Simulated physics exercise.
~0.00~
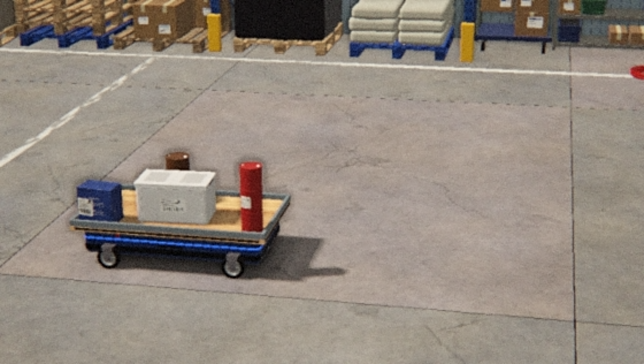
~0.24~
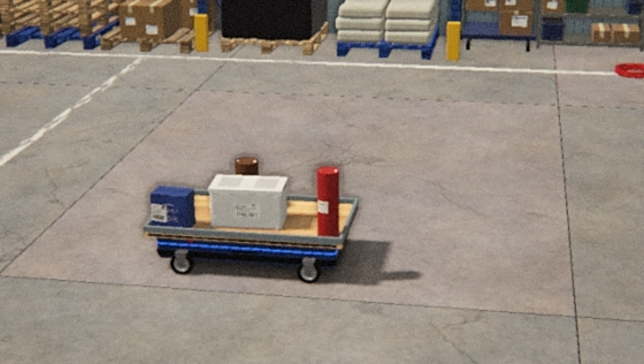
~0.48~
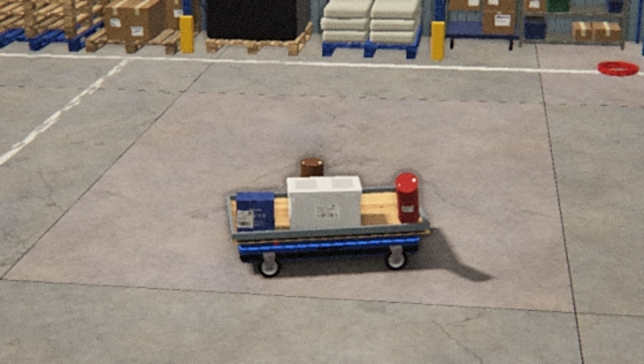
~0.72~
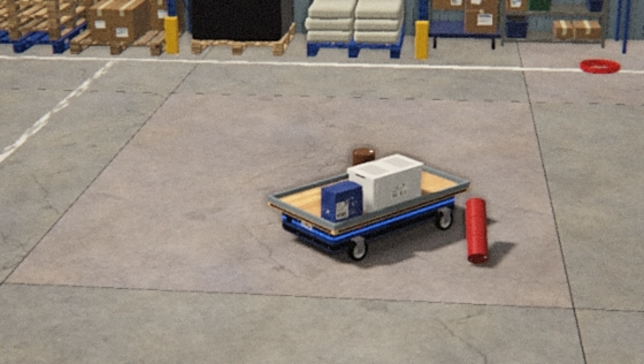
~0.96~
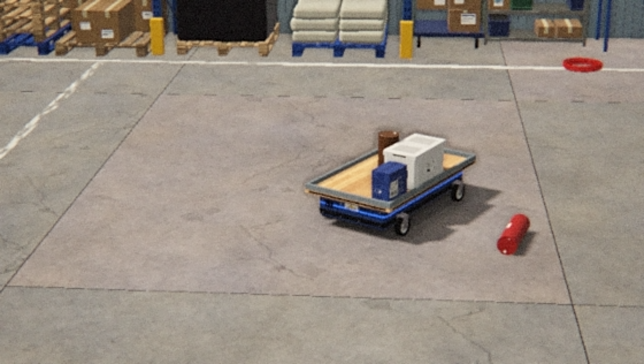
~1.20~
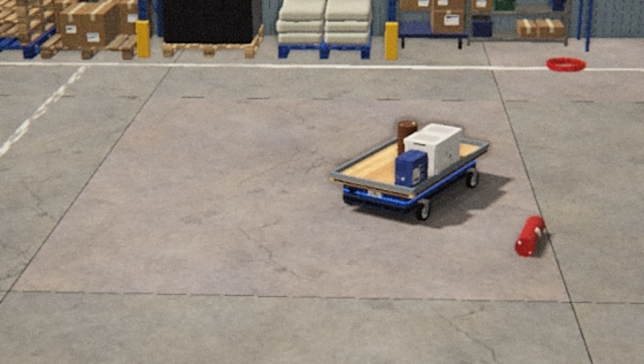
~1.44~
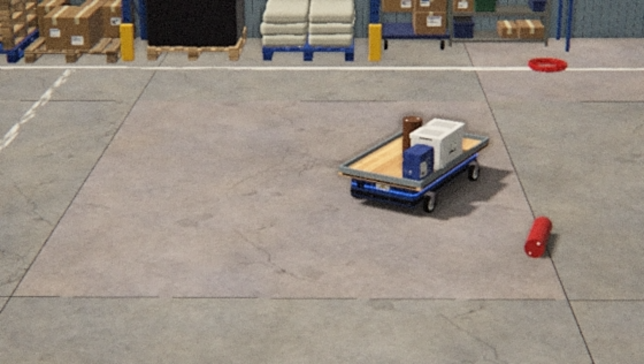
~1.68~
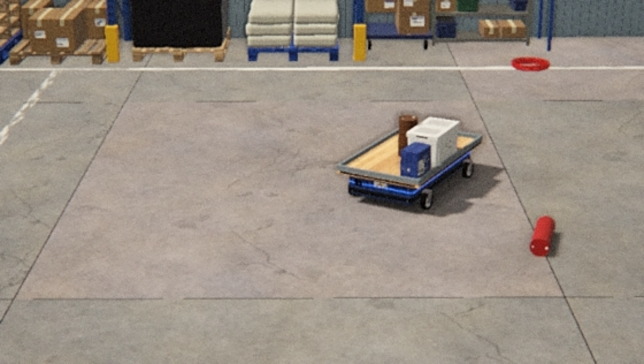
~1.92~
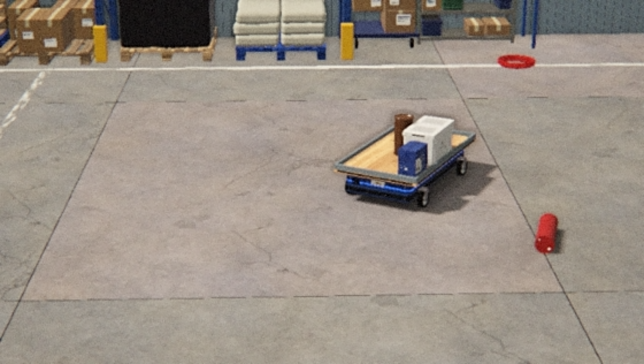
Warehouse floor, a loaded blue cart rolling right, turning away and stopping, its red canister toppling off and lying on the concrete.
